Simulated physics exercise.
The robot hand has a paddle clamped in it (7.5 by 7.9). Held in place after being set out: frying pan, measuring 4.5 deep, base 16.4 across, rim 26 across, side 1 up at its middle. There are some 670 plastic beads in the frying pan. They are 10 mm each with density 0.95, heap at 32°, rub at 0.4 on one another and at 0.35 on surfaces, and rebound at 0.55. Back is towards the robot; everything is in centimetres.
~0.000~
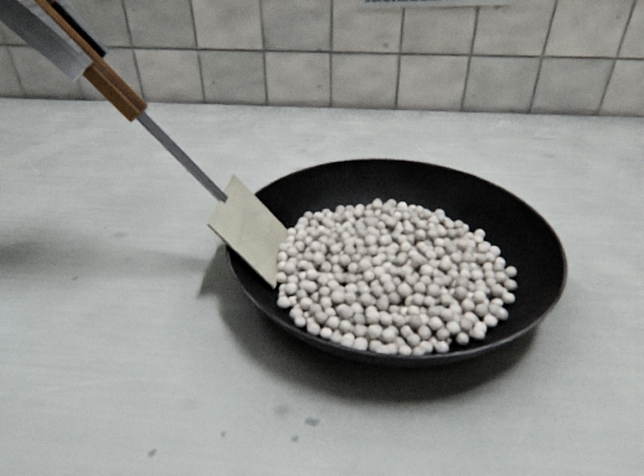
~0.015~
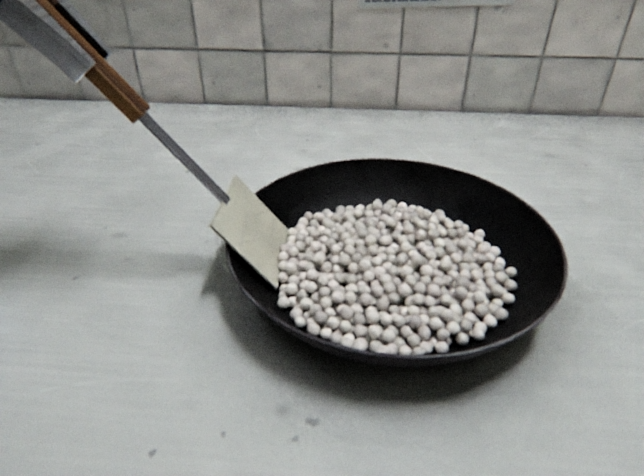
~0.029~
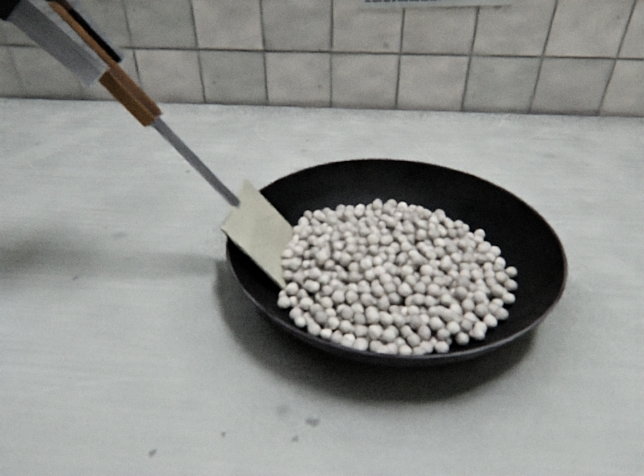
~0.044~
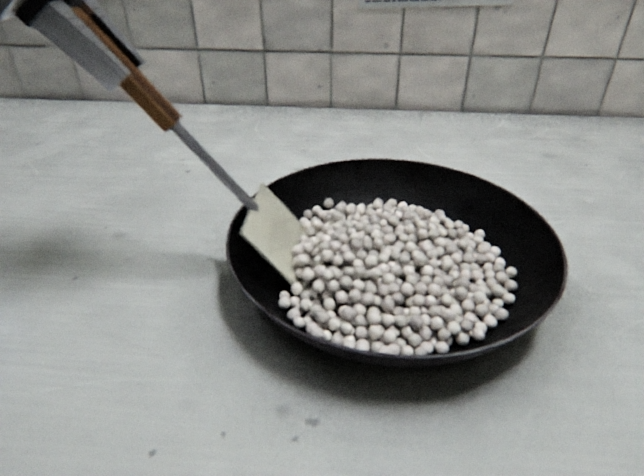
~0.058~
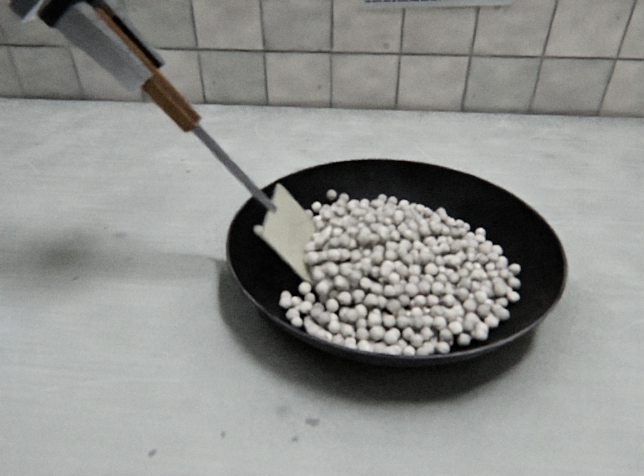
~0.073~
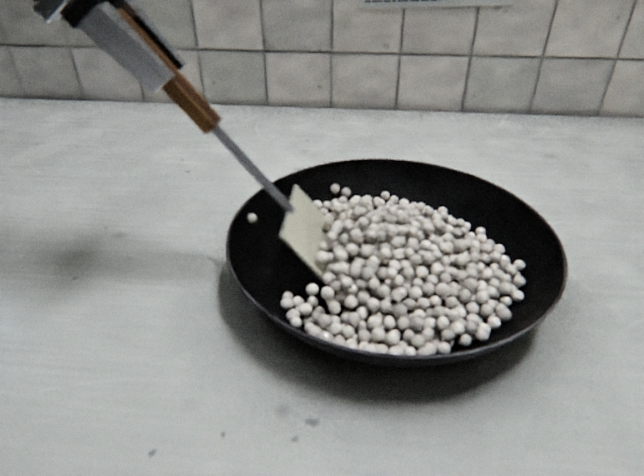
On a pale countertop in front of a grey tiled wall, a black frying pan holds a broad layer of small whitish beads, with a robot-held paddle at its left edge. The paddle moves right into the pan, pushing the beads into a slightly higher heap and leaving a few behind.
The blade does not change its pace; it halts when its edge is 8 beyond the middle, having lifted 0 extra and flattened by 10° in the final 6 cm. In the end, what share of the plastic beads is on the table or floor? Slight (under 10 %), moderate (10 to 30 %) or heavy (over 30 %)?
Slight.
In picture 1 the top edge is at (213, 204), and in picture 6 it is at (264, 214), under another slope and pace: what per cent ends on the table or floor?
5 per cent.
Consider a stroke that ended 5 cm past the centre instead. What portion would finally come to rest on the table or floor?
Close to 0 per cent would end on the table or floor.
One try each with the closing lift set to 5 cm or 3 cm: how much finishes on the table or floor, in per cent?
First try around 15 percent, second try around 15 percent.
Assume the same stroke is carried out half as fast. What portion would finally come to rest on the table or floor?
Estimate: Near 5 %.
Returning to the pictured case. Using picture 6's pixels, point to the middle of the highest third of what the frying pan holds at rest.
Somewhere near (501, 252) in the last picture.
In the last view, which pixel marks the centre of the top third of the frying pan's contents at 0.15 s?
Near pixel (440, 251).
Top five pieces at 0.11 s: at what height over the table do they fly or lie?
About 6 cm.
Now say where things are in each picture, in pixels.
The first picture shows paddle top edge at (221, 197), sloping 52°; upper third of the load around (385, 258), from x 280 to 510, top at y 205; 674 in the frying pan.
The second picture shows paddle top edge at (223, 198), sloping 52°; upper third of the load around (385, 258), from x 285 to 510, top at y 205.
The third picture shows paddle top edge at (234, 202), sloping 52°; upper third of the load around (380, 256), from x 285 to 510, top at y 205.
The fourth picture shows paddle top edge at (252, 206), sloping 52°; upper third of the load around (374, 253), from x 275 to 510, top at y 205.
The fifth picture shows paddle top edge at (270, 207), sloping 52°; upper third of the load around (377, 253), from x 260 to 515, top at y 195.
The sixth picture shows paddle top edge at (289, 208), sloping 52°; upper third of the load around (383, 250), from x 250 to 520, top at y 190; 674 in the frying pan.
After 0.11 s, sloping 52°, highest piece 7 above the table; 674 in the frying pan.
After 0.15 s, sloping 49°, highest piece 8 above the table; 673 in the frying pan, 1 on the blade or in flight.
After 0.37 s, sloping 42°, highest piece 6 above the table; 631 in the frying pan, 39 on the table or floor, 4 on the blade or in flight.
After 1.42 s, sloping 42°, highest piece 5 above the table; 628 in the frying pan, 46 on the table or floor.
At rest, 628 in the frying pan, 46 on the table or floor. That is 7 % on the table or floor.
